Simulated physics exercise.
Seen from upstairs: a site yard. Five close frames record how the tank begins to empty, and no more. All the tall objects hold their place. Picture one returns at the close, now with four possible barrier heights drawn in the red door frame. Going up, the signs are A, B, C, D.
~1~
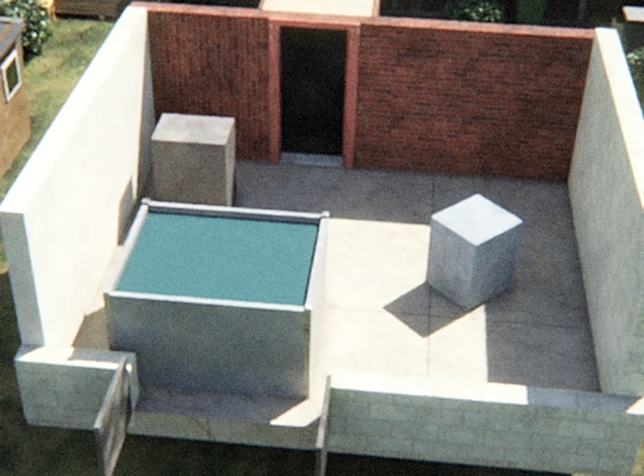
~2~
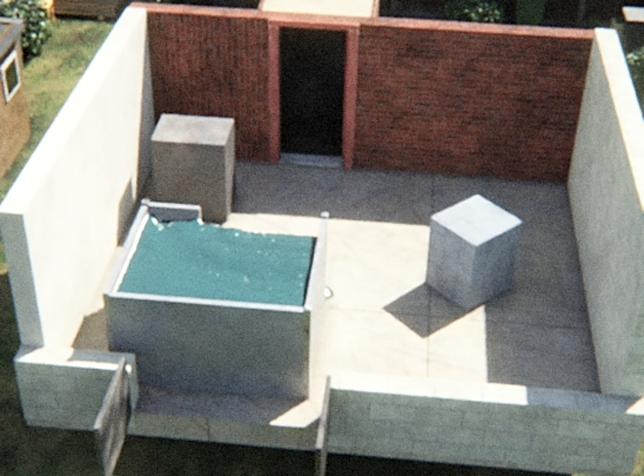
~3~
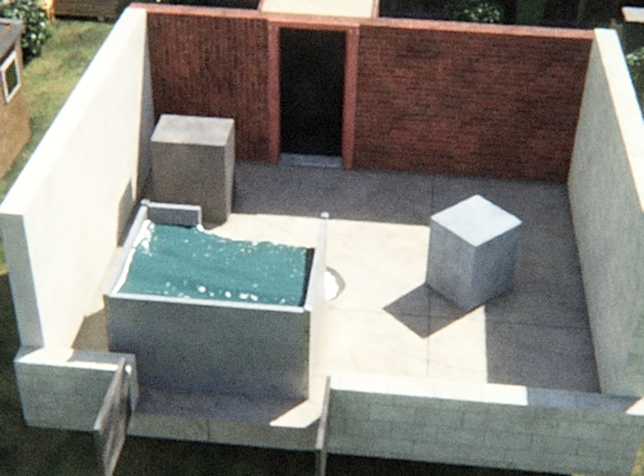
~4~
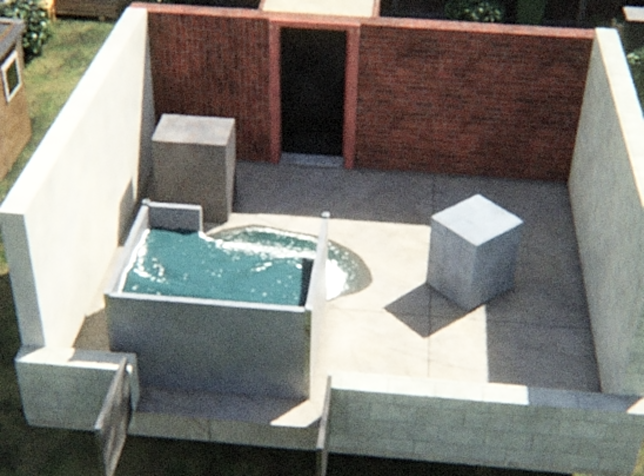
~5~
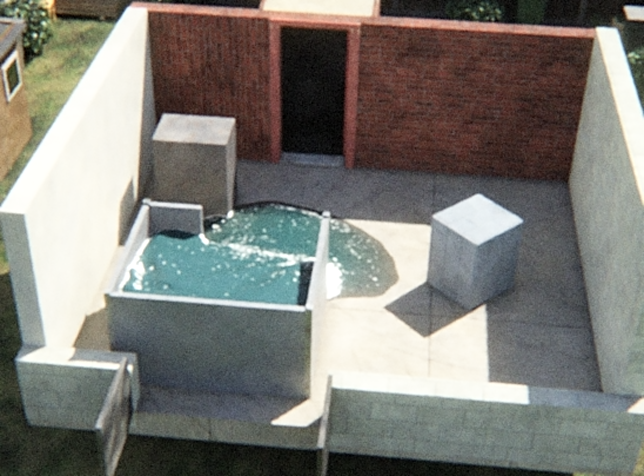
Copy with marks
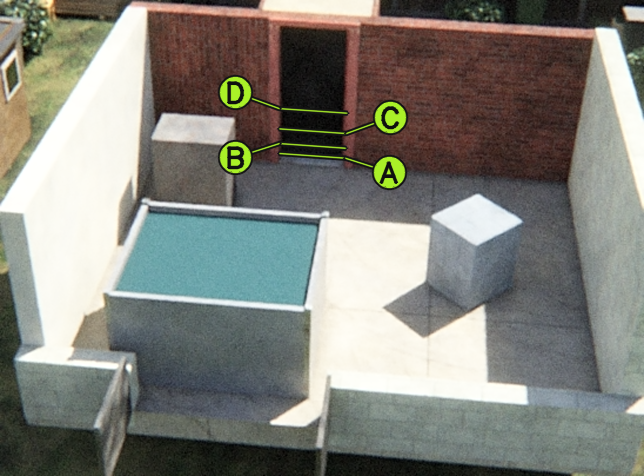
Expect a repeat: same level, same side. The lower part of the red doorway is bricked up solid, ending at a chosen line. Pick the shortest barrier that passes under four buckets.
C is the one.
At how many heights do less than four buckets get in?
Two of them.
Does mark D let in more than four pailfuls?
No.
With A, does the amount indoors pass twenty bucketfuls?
Yes, it does.
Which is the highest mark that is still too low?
That is mark B.
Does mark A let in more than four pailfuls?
Yes, that goes wrong.
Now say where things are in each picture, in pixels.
Water in the tank at rest, its middle at (222, 259); foot of the red doorway at (312, 165); open gate at (230, 357).
Water covers 2 % of the ground, its front hidden from here.
Water covers 5 % of the ground, its front hidden from here.
Water covers 10 % of the ground and shows as far out as (356, 259).
Water covers 18 % of the ground and shows as far out as (260, 204).
On the marked copy, A at (312, 155); B at (312, 145); C at (312, 131); D at (313, 110); from the bottom up A, B, C, D.
Choosing A, dozens of bucketfuls pour in.
Choosing B, some 15 bucketfuls get in.
Choosing C, a splash gets over, under a bucket.
Choosing D, nothing gets over.
